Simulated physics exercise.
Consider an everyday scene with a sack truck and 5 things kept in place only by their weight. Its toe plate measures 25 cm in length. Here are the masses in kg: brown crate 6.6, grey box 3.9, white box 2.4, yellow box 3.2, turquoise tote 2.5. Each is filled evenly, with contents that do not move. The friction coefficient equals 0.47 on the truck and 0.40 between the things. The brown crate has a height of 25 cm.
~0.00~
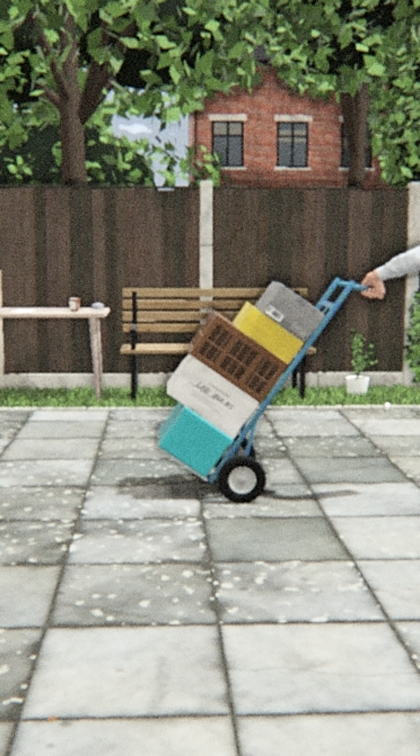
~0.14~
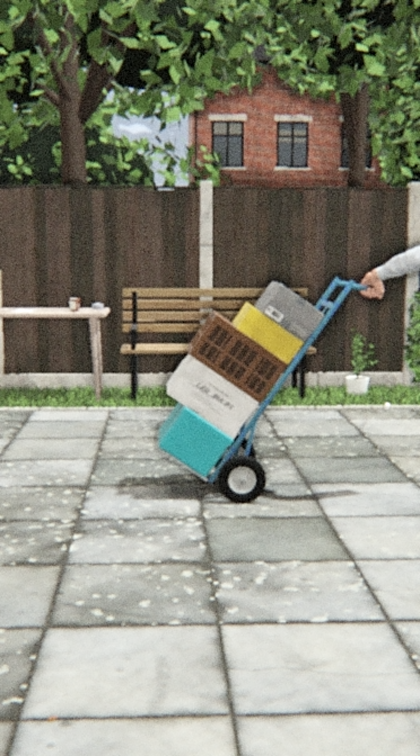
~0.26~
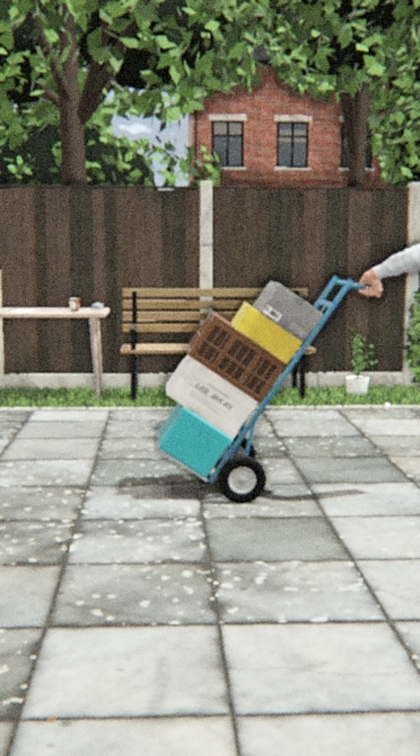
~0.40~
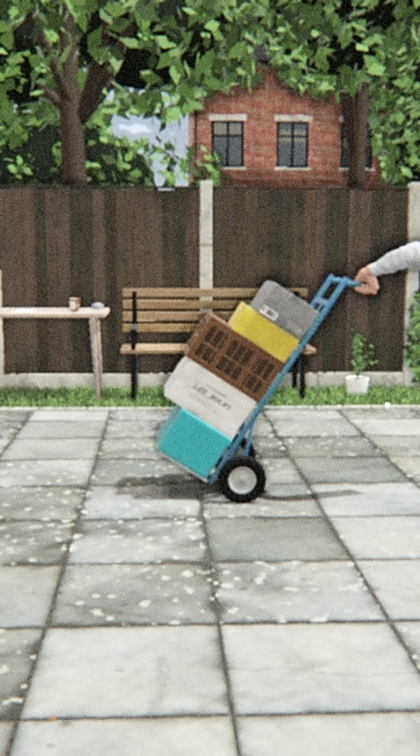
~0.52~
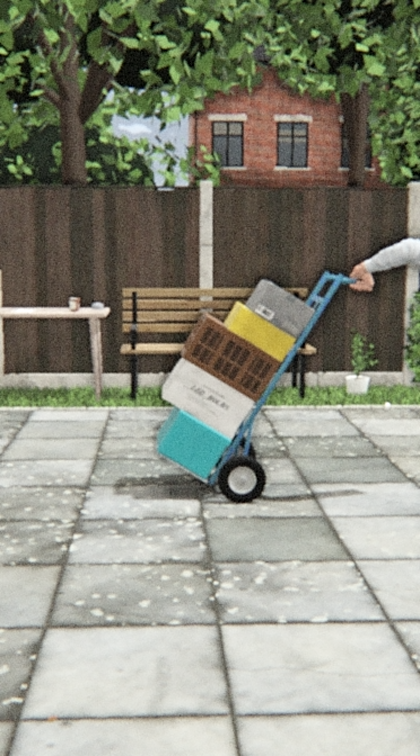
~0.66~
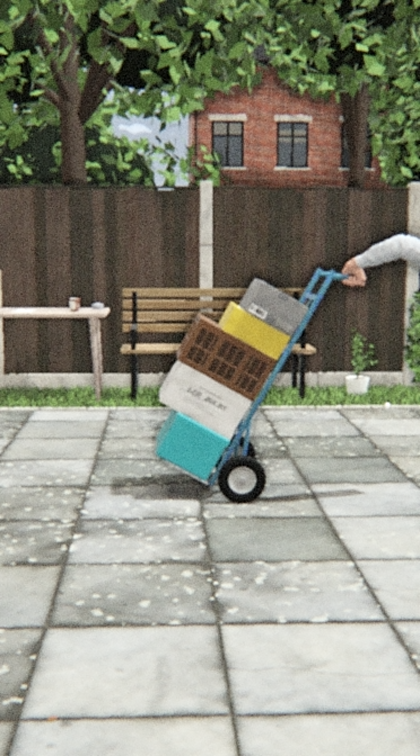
On a paved patio by a wooden fence and bench, a hand at the right grips a blue hand truck stacked with five boxes and crates, slowly raising it a little from its backward lean while the wheel stays in place.
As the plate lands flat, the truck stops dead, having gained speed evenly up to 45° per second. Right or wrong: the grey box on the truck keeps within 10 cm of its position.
Wrong.
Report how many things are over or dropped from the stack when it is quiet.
My answer is 5.
After 2.26 s, truck upright; grey box 24° off its base near (112, 316); yellow box 24° off its base; brown crate 24° off its base.
After 2.66 s, truck upright; brown crate, grey box, white box and yellow box now dropped from the stack; turquoise tote 65° off its base.
In the end (4.1 s), dropped from the stack, brown crate, grey box, white box and yellow box; toppled on the truck, turquoise tote.
